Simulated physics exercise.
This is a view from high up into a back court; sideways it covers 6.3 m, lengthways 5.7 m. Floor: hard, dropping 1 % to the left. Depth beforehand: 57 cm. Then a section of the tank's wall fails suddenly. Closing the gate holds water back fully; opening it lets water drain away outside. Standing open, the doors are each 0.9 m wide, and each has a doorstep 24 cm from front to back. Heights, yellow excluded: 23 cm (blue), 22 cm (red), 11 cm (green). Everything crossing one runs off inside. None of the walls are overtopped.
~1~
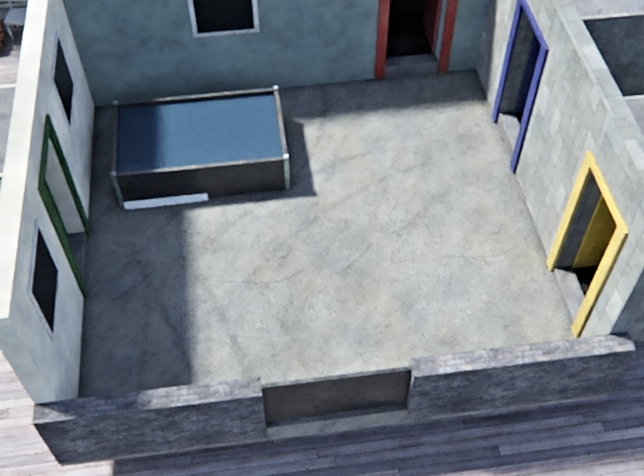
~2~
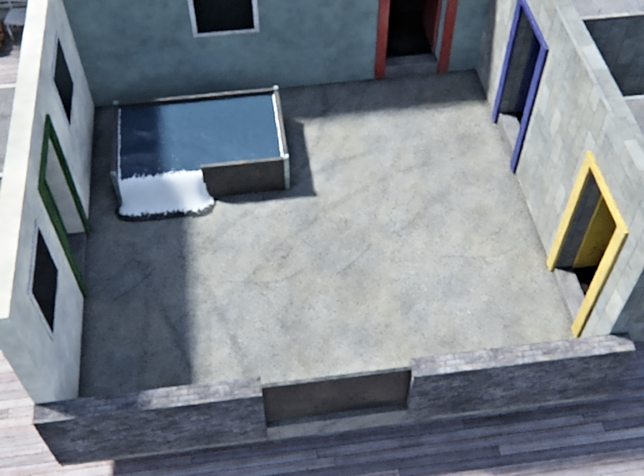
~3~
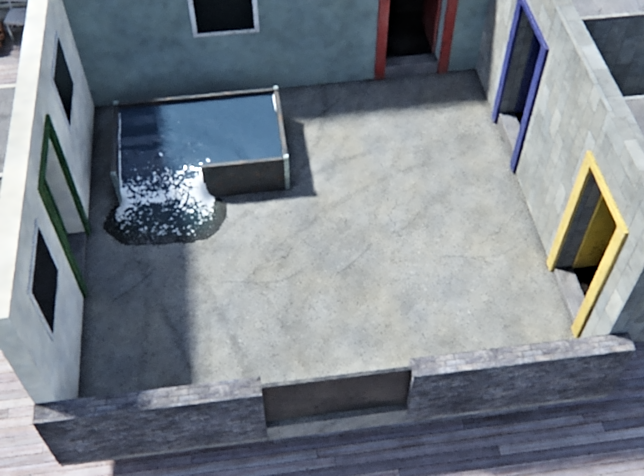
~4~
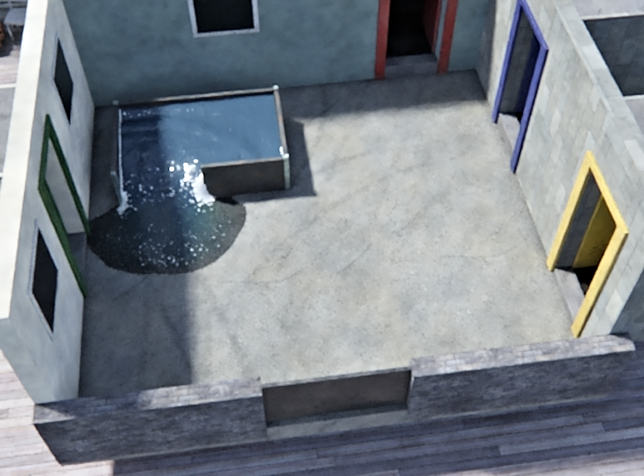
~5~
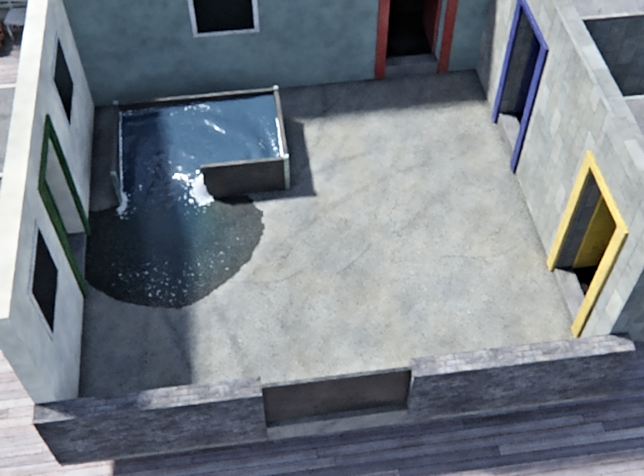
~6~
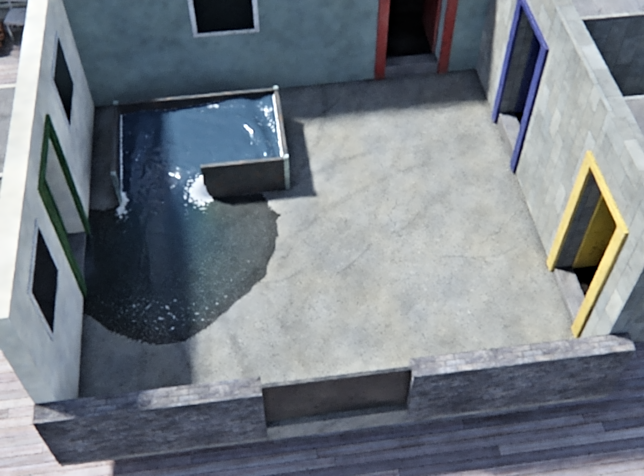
Water pouring from the open front of a rectangular tank, foaming at first, then spreading darkly across a walled courtyard's pale floor.
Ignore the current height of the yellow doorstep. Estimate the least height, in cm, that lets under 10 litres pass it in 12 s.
I would say 11.5 cm.
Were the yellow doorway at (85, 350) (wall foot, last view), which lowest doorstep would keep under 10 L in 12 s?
About 18 cm.
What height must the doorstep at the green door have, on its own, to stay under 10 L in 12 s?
I'd raise green to close to 19 cm.
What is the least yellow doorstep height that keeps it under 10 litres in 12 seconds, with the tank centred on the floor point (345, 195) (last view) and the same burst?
A height near 9.5 cm.
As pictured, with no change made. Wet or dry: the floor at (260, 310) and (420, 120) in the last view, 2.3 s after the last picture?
First soaked, then untouched.
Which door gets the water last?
Door: Red.
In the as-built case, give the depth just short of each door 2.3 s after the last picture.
Depths in cm: Blue 0, red 0, green 15, yellow 0.
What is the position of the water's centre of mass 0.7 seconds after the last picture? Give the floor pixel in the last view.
The water is centred near (183, 208).
Then, 0.7 s after the last picture water covers 30 % of the floor, deepest (32 cm) near (140, 208); it has not reached the yellow door.
Then, 2.3 s after the last picture water covers 35 % of the floor, deepest (30 cm) near (79, 393); it has not reached the yellow door.
Then, 11.3 s after the last picture water covers 95 % of the floor, deepest (14 cm) near (106, 118); 5 cm at the yellow door, 31 litres in over its 9 cm doorstep.
At the yellow door as built, the water peaked near 15 cm, 4.3 s after the last picture.
With a doorstep of 10 cm, 22 litres would have come in within the 12 s; with 13.5 cm, 3 litres. So under 10 litres takes about 11.5 cm.
